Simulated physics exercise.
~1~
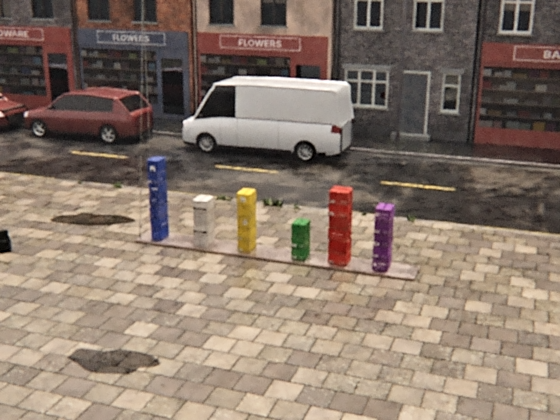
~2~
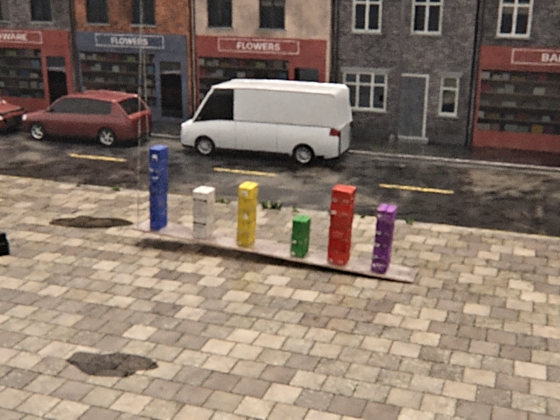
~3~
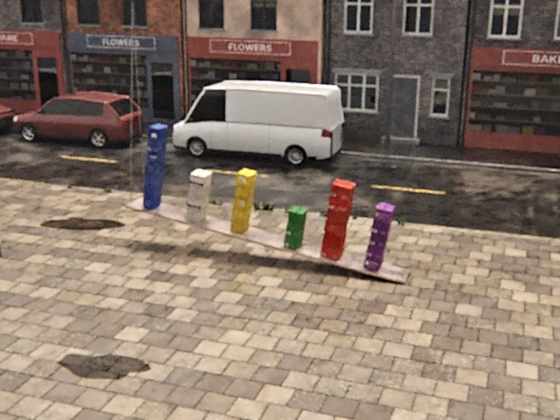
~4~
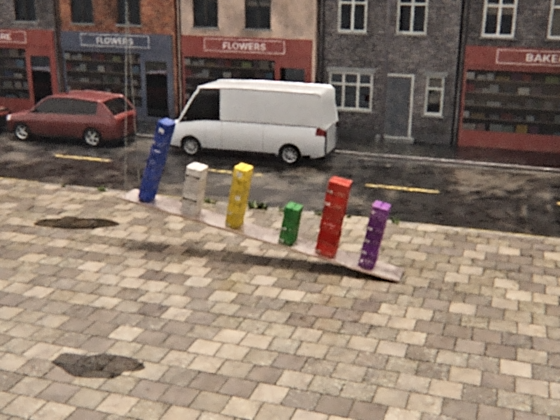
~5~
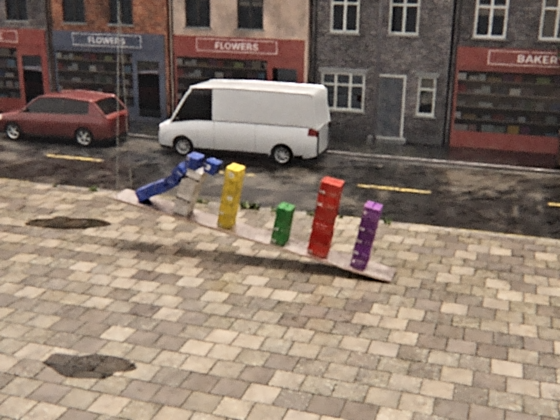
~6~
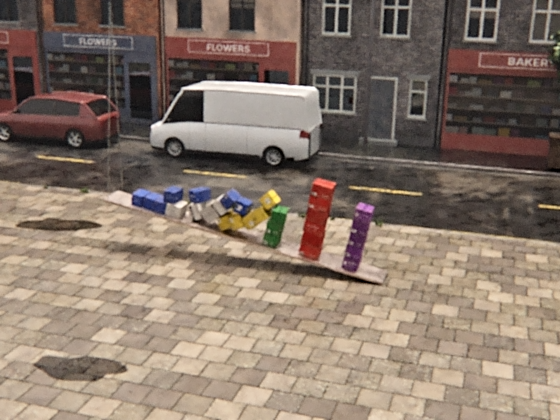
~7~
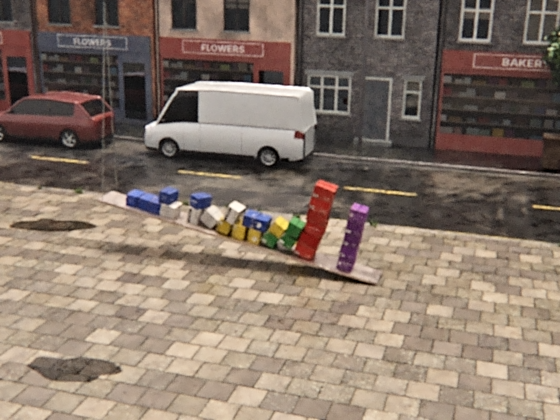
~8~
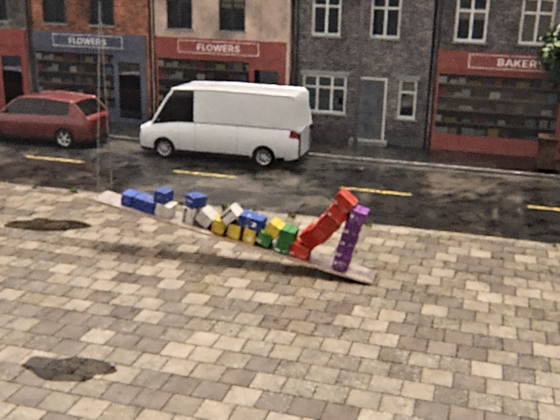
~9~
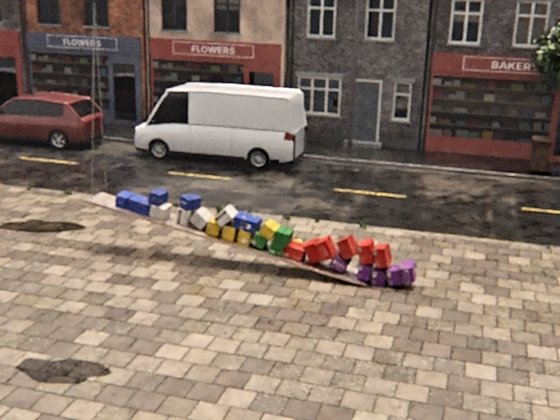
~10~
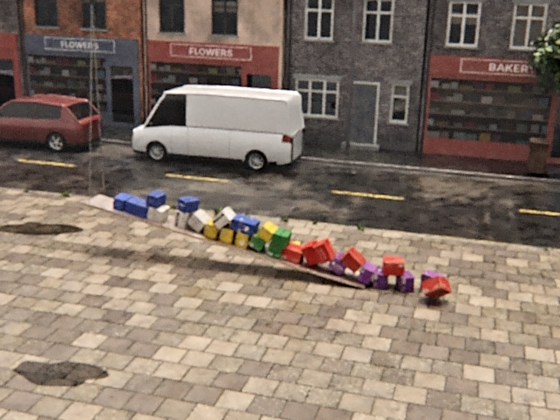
On a paved square across the street from a row of shops, a board holding six stacks of coloured boxes tilted down to the right, and the blue stack toppled, knocking the others over in turn until all lay strewn along it, some spilling onto the paving.
